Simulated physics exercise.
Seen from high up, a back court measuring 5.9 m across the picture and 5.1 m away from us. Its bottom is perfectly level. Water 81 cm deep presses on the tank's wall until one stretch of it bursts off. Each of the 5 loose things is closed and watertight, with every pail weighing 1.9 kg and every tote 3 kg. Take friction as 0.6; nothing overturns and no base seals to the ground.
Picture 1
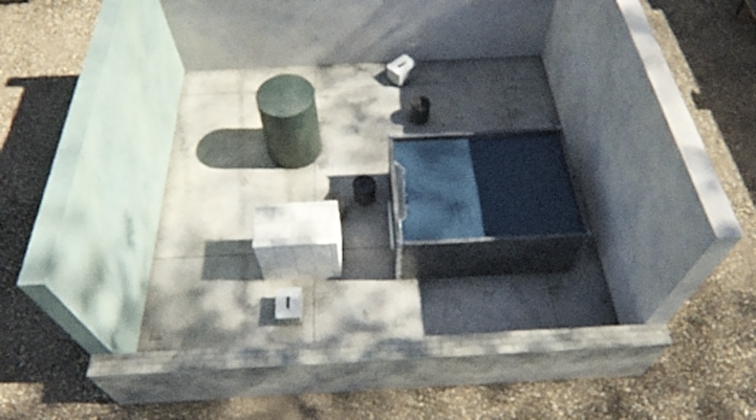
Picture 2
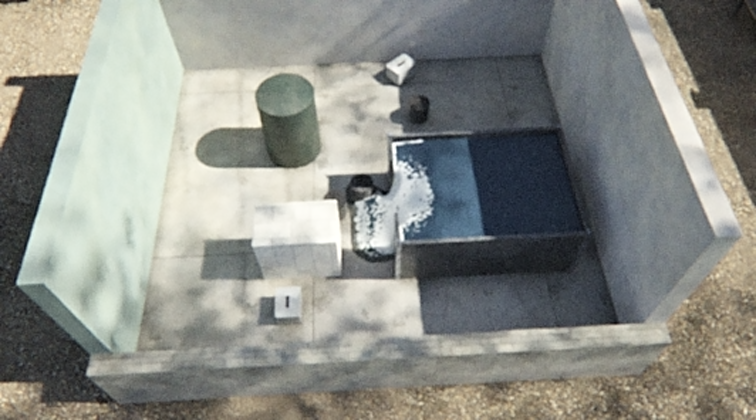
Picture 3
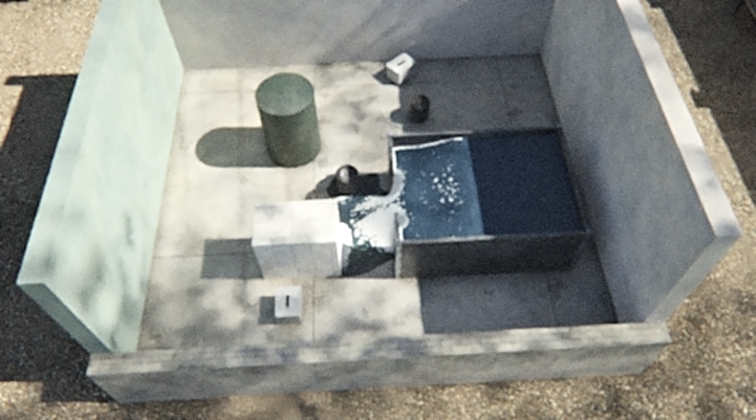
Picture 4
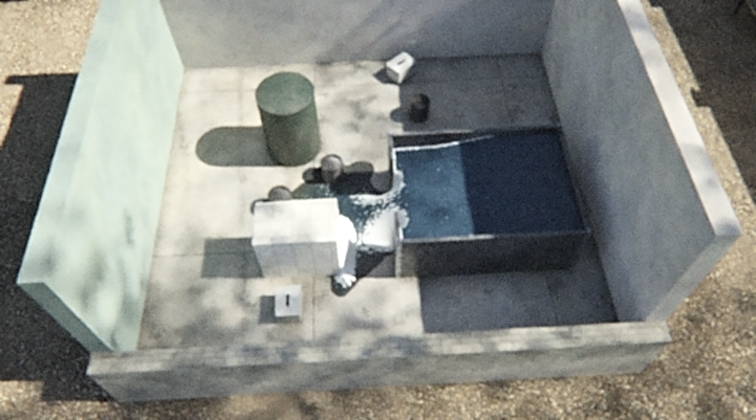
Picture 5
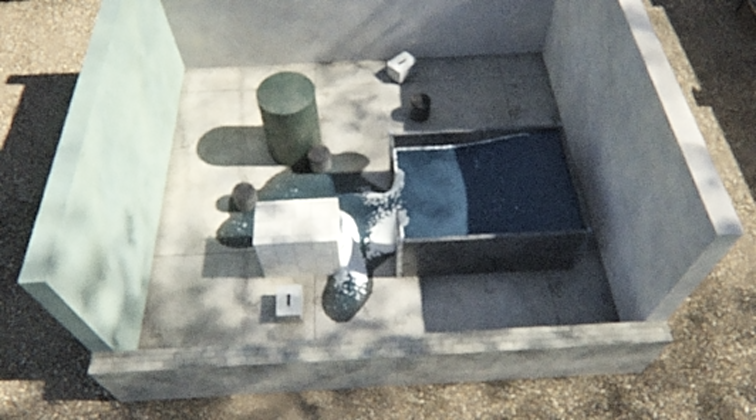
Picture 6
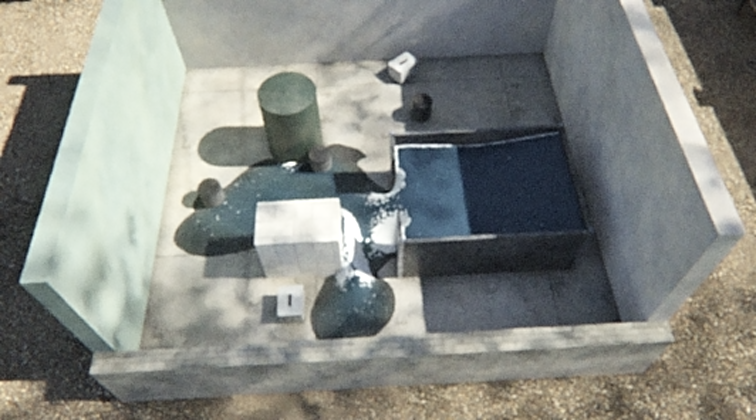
Water bursts in white foam from the left end of a dark-walled blue tank in a pale, walled court, seen from high above by a still camera. A green drum stands at the upper left, a white block left of the tank, and small white boxes lie behind and in front. The dark pool spreads leftward and nearer around the block, carrying two dark pails left, one much farther.
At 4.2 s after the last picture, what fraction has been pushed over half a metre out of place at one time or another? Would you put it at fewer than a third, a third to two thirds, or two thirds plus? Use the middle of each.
I would say two thirds plus.
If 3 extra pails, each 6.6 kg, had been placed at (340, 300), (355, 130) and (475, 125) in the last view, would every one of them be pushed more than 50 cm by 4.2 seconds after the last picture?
Order as given: Goes farther, stays inside it, stays inside it.
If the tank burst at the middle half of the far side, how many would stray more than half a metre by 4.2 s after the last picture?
Count: 2.
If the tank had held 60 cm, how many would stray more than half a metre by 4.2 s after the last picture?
With that change, 3 of them.
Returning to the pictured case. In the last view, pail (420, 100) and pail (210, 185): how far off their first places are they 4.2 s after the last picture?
100 cm and 300 cm.
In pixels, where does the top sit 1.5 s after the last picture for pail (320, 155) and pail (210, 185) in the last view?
About (369, 104) for the first and (181, 102) for the second.
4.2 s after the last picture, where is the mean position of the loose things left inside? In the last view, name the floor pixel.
It sits at about (462, 152).
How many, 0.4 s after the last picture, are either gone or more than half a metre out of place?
2.
Then, 0.4 s after the last picture 2 of 5 are over 50 cm from their spots; 2 afloat.
Then, 1.5 s after the last picture 2 of 5 are over 50 cm from their spots; 1 afloat.
Then, 2.8 s after the last picture 2 of 5 are over 50 cm from their spots; 1 afloat.
Then, 4.2 s after the last picture 5 of 5 are over 50 cm from their spots, and 5 have been at some point; 4 afloat.
